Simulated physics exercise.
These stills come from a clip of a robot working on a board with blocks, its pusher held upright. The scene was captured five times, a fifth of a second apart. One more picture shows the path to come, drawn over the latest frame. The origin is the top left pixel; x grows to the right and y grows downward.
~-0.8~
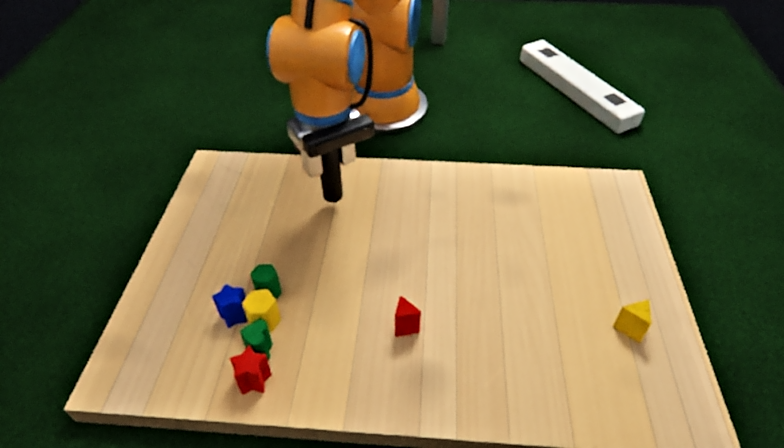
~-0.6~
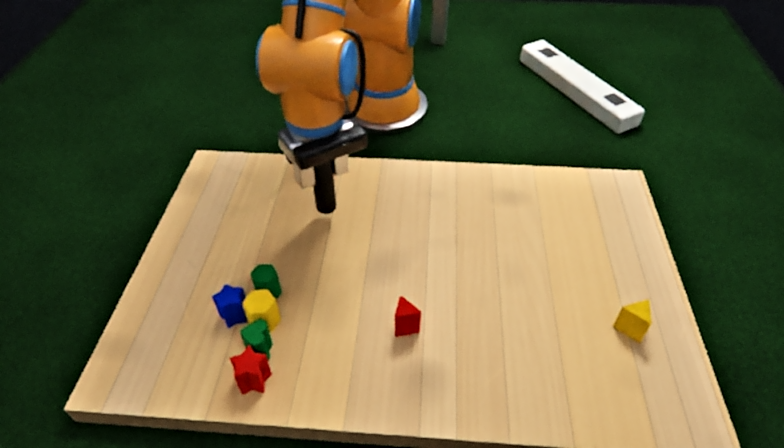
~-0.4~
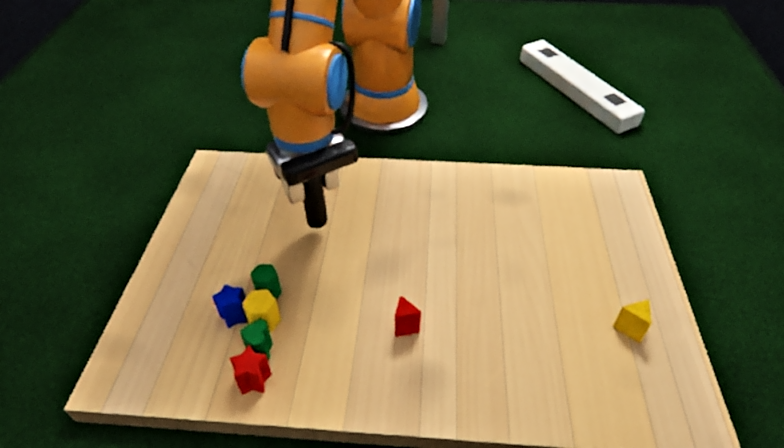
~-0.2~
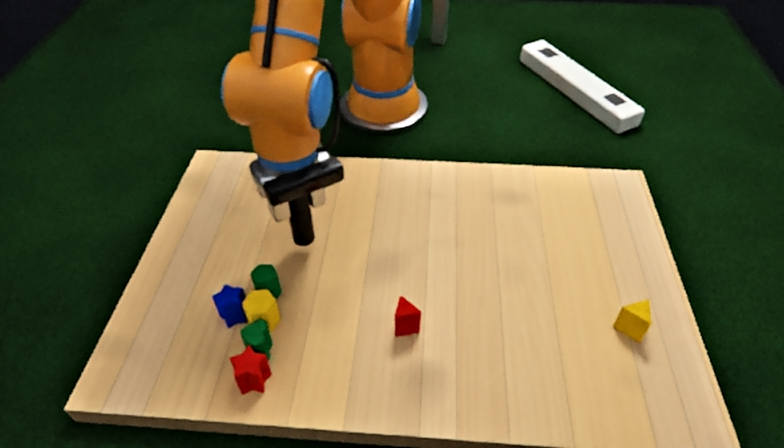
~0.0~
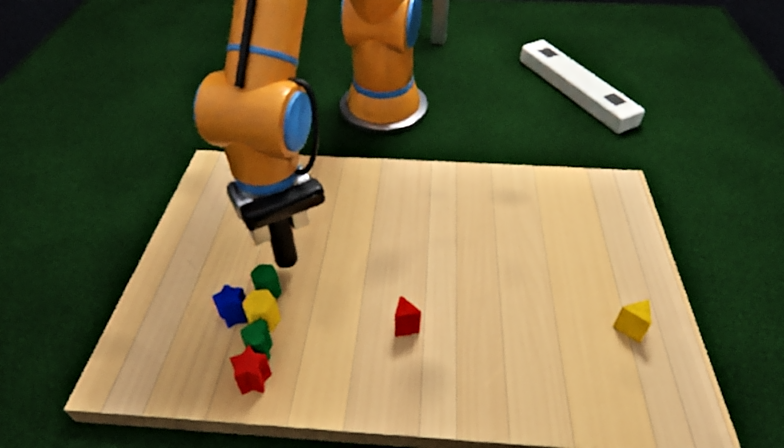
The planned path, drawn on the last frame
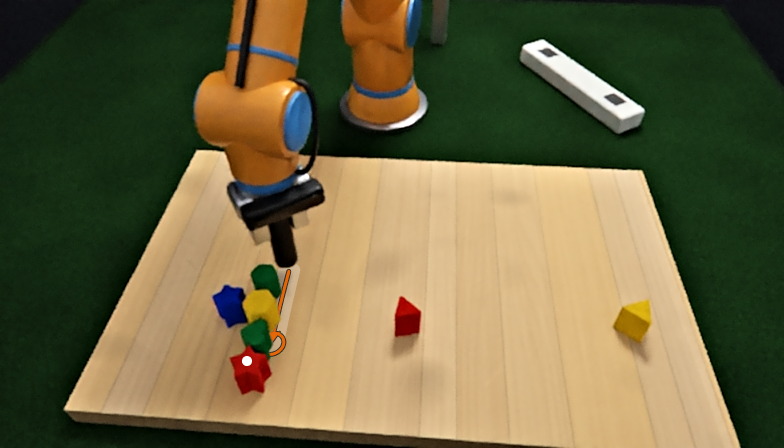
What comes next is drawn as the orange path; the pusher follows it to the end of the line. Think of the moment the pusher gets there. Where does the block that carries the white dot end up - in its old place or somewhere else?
When the path is over, the block that carries the white dot has left its spot.
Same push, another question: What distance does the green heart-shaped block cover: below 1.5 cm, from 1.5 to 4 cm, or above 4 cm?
Offset: 1.5 to 4 cm.
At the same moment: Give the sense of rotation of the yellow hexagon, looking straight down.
The sense of turning is clockwise.
Path on the board, straight from (289, 271) to (271, 344); the dot is on the red star.
One third of the way, pusher (281, 284); green hexagon (254, 280).
Two thirds of the way, pusher (275, 308); green heart-shaped block (252, 336); yellow hexagon (248, 312); green hexagon (251, 281), turned 30° clockwise.
At the end, pusher (268, 334); red star (242, 369), turned 30° anticlockwise; green heart-shaped block (242, 346), turned 25° anticlockwise; yellow hexagon (237, 321), turned 25° clockwise; green hexagon (251, 281), turned 30° clockwise.
